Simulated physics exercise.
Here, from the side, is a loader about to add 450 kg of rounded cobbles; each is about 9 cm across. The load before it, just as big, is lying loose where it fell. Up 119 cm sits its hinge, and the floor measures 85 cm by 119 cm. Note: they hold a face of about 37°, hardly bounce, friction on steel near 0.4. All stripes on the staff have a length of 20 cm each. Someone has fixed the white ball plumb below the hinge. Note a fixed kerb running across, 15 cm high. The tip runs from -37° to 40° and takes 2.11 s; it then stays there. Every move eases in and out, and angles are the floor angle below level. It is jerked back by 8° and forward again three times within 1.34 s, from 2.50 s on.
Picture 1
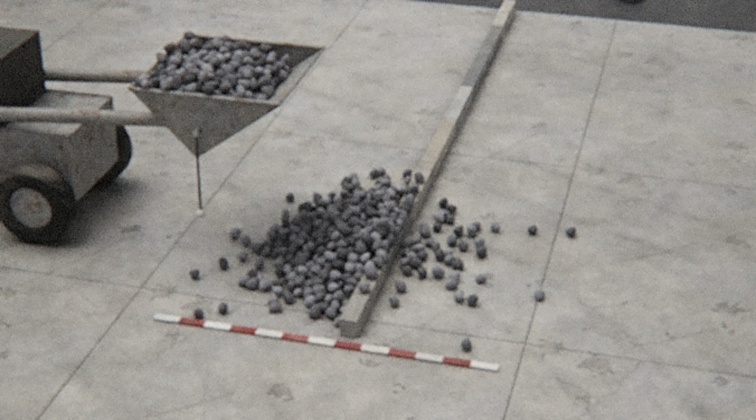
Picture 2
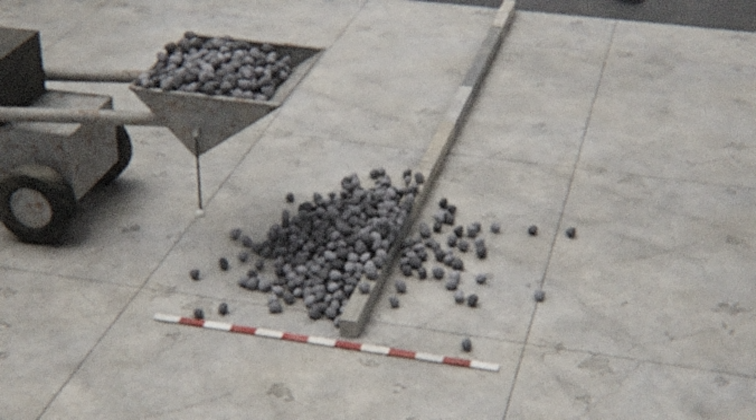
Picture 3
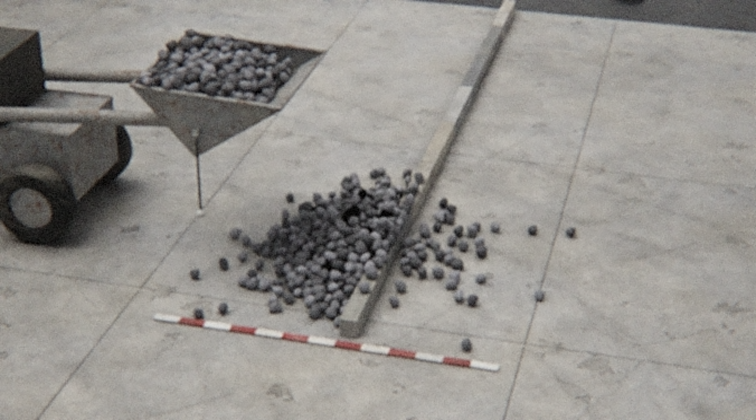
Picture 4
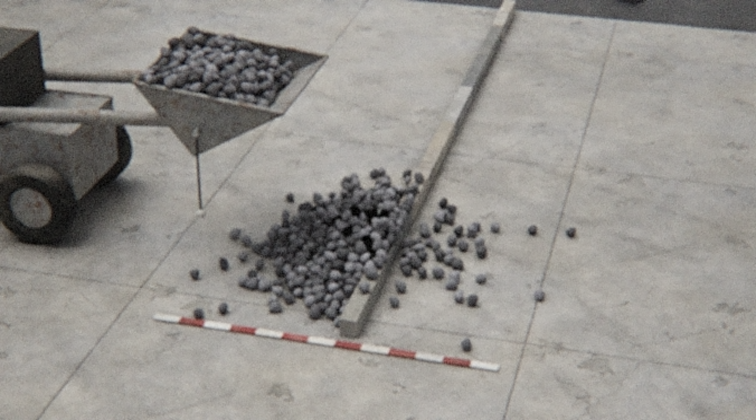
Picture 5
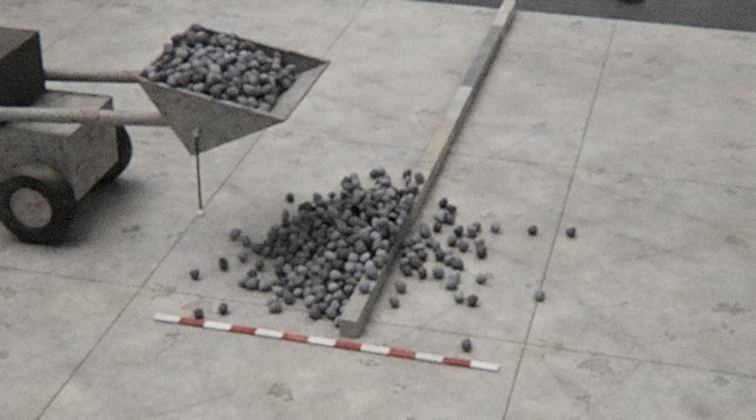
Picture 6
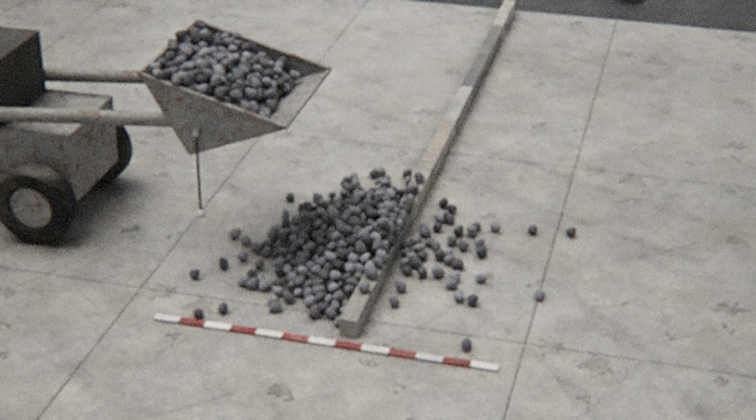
A grey wheeled loader stands at the left on a pale concrete floor, seen from the side and above, its bucket heaped with dark grey cobbles. A loose pile of similar stones lies at the centre against a long kerb, some scattered beyond it, behind a red-and-white striped staff. The bucket tilts slowly, its back rising with the stones still inside, while the pile stays still.
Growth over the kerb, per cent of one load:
1 percent.
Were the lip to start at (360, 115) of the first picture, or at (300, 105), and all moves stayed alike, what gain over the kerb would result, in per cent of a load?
First place about 80 %, second about 15 %.
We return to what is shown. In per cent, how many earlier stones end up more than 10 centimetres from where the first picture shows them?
10 %.
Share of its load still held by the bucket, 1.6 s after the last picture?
About 15 per cent.
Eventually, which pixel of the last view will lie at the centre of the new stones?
Roughly at (310, 226) in the last picture.
Then, 1.0 s after the last picture the floor is at 28°; in per cent of one load, 89 in the bucket, 102 on this side of the kerb, 9 over the kerb; the foremost stones are at (506, 268).
Then, 1.6 s after the last picture the floor is at 40°; in per cent of one load, 14 in the bucket, 177 on this side of the kerb, 9 over the kerb; the foremost stones are at (506, 268).
Then, 3.7 s after the last picture the floor is at 40°; in per cent of one load, 0 in the bucket, 190 on this side of the kerb, 10 over the kerb; the foremost stones are at (506, 268).
Then, 6.3 s after the last picture the floor is at 40°; in per cent of one load, 0 in the bucket, 190 on this side of the kerb, 10 over the kerb; the foremost stones are at (506, 268). Net gain over the kerb, 1.
